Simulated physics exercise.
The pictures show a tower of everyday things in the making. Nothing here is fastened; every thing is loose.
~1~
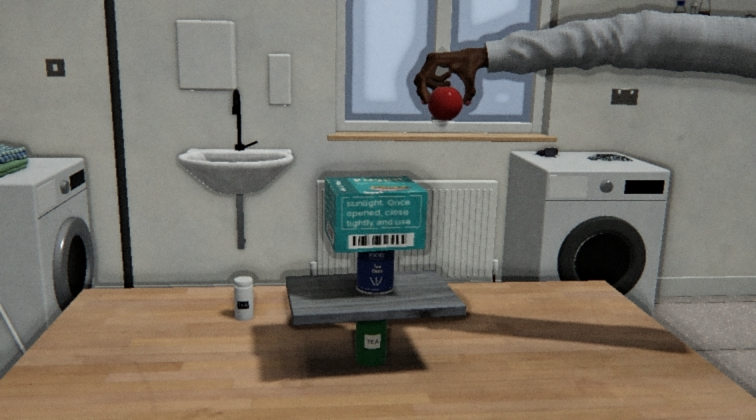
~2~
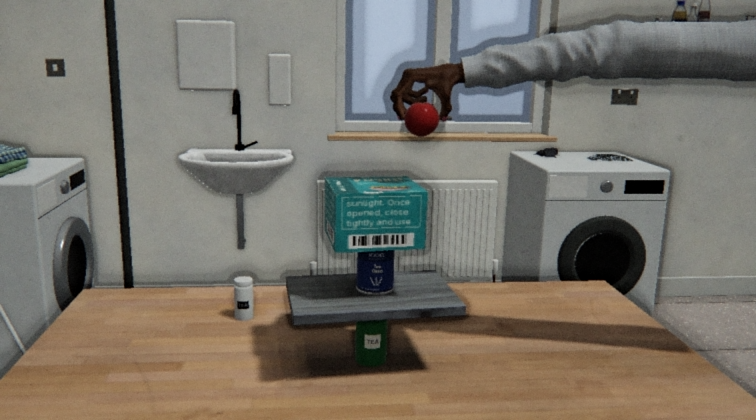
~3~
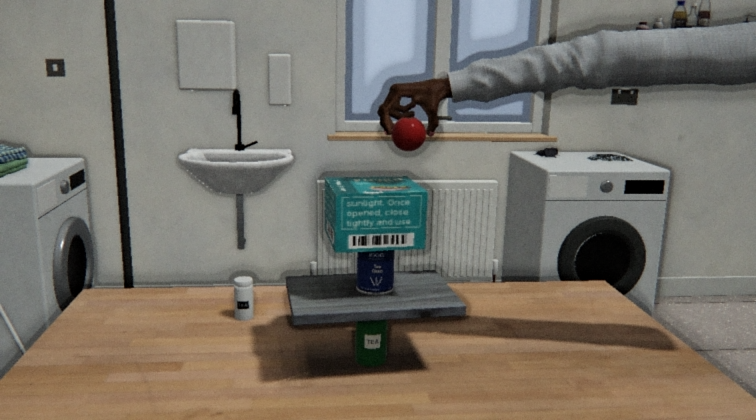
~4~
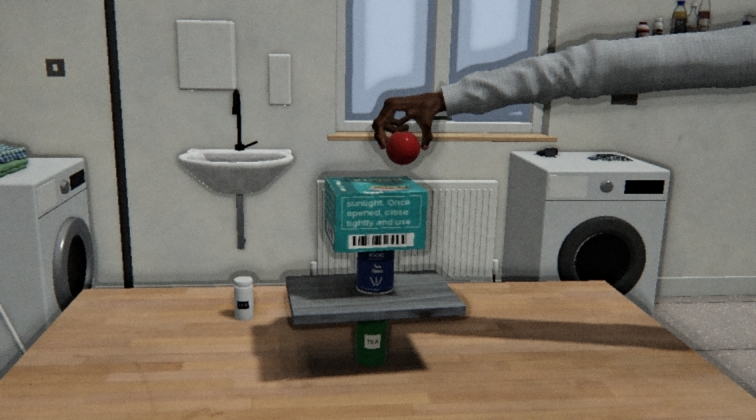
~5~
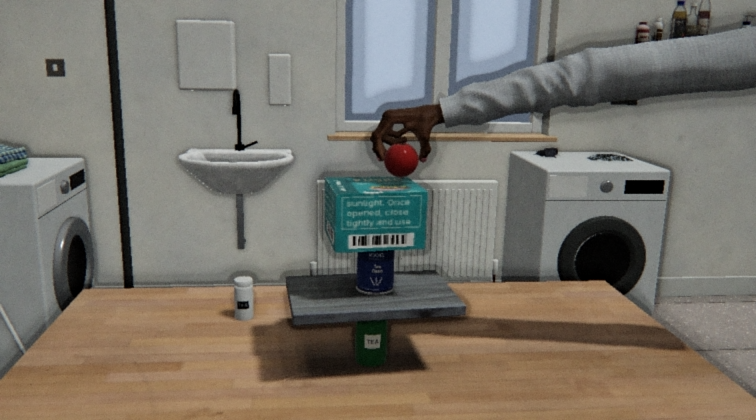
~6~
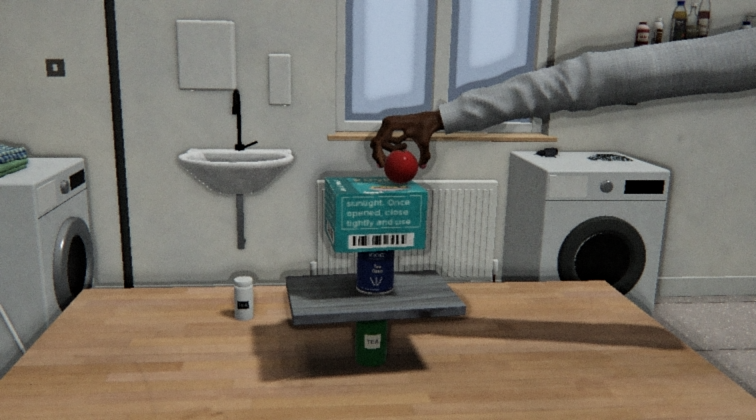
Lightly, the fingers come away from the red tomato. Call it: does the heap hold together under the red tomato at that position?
It holds together.
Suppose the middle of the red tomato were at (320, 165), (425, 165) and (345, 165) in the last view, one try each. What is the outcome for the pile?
Topples over, topples over, stays standing.
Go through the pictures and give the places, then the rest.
In the first picture, still above its spot; red tomato (445, 103); blue pot (376, 264).
In the second picture, still above its spot; red tomato (422, 119); turquoise box (373, 212).
In the third picture, still above its spot; red tomato (409, 134); green jar (371, 330).
In the fourth picture, still above its spot; red tomato (403, 148); white shaker (244, 298).
In the fifth picture, still above its spot; red tomato (401, 160); grey board (371, 295).
In the sixth picture, set down, still held; red tomato (401, 166); blue pot (376, 264).
Then, 0.20 s on from there, no change.
Then, 0.30 s on from there, red tomato resting near (402, 167).
In the end, all 6 unmoved. At the end, from the last picture's camera, red tomato near (402, 167). The pile holds.
